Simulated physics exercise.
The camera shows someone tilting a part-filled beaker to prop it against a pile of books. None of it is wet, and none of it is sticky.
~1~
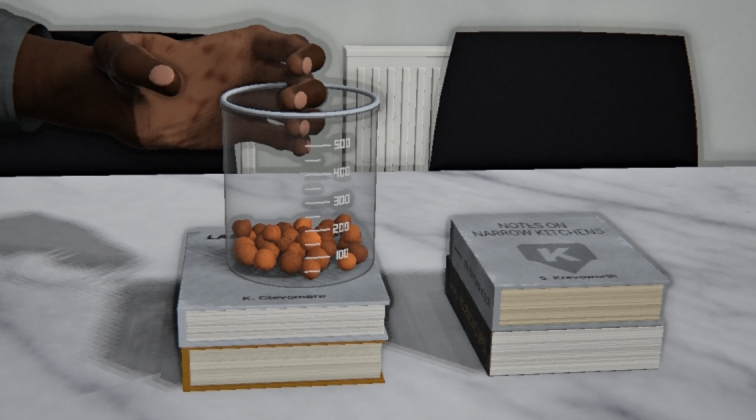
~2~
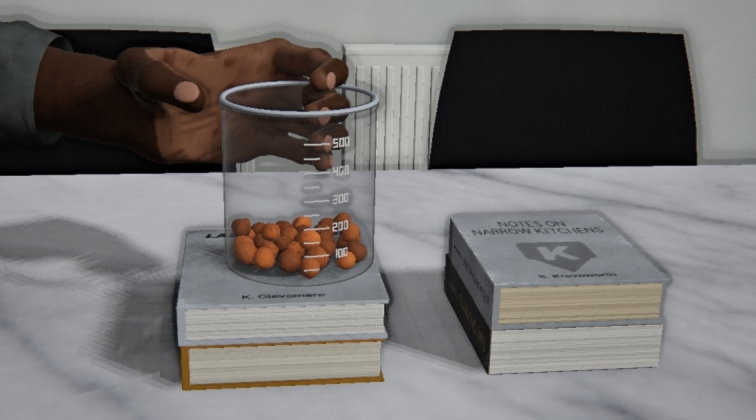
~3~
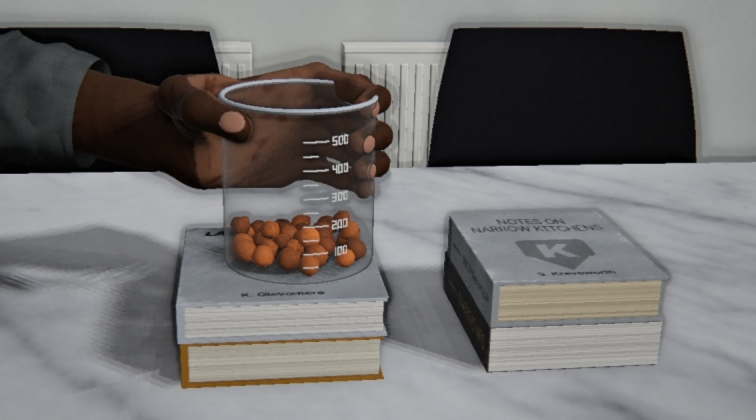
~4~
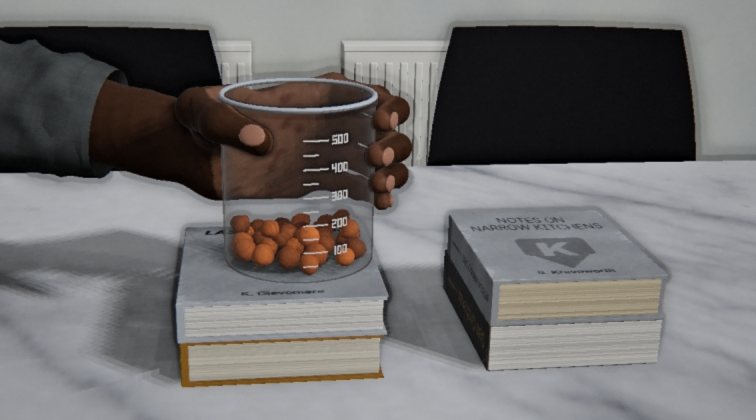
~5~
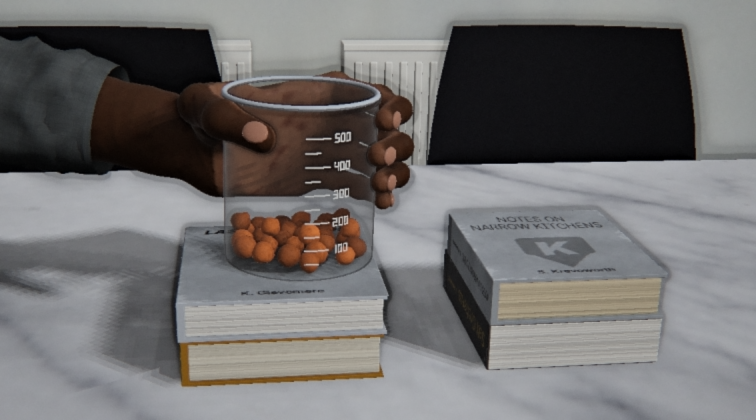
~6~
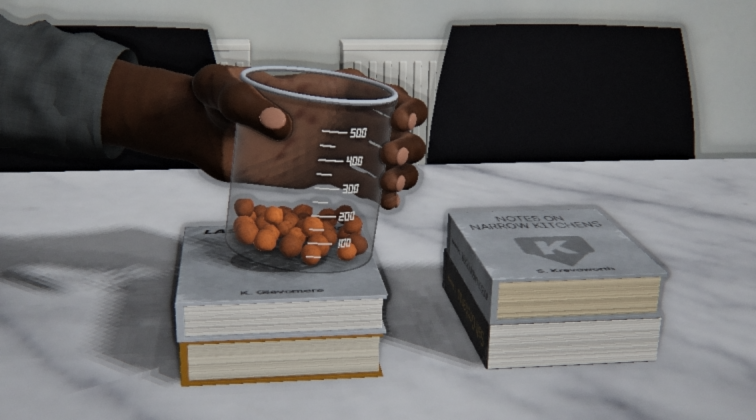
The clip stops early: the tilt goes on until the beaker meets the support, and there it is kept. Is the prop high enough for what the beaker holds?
In the end the load stays contained.
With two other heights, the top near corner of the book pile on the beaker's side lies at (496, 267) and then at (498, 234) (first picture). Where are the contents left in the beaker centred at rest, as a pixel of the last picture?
Around (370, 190) in the first case, around (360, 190) in the second.
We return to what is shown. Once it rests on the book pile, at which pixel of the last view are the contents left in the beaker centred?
Roughly (386, 198).
Then, 0.29 s after the last picture, the beaker leans 30°; everything is still inside.
Then, 0.65 s after the last picture, the beaker leans 58°; everything is still inside.
Then, 1.04 s after the last picture, the beaker leans 84°; everything is still inside.
At rest, the beaker rests on the book pile at 84°; everything is still inside.
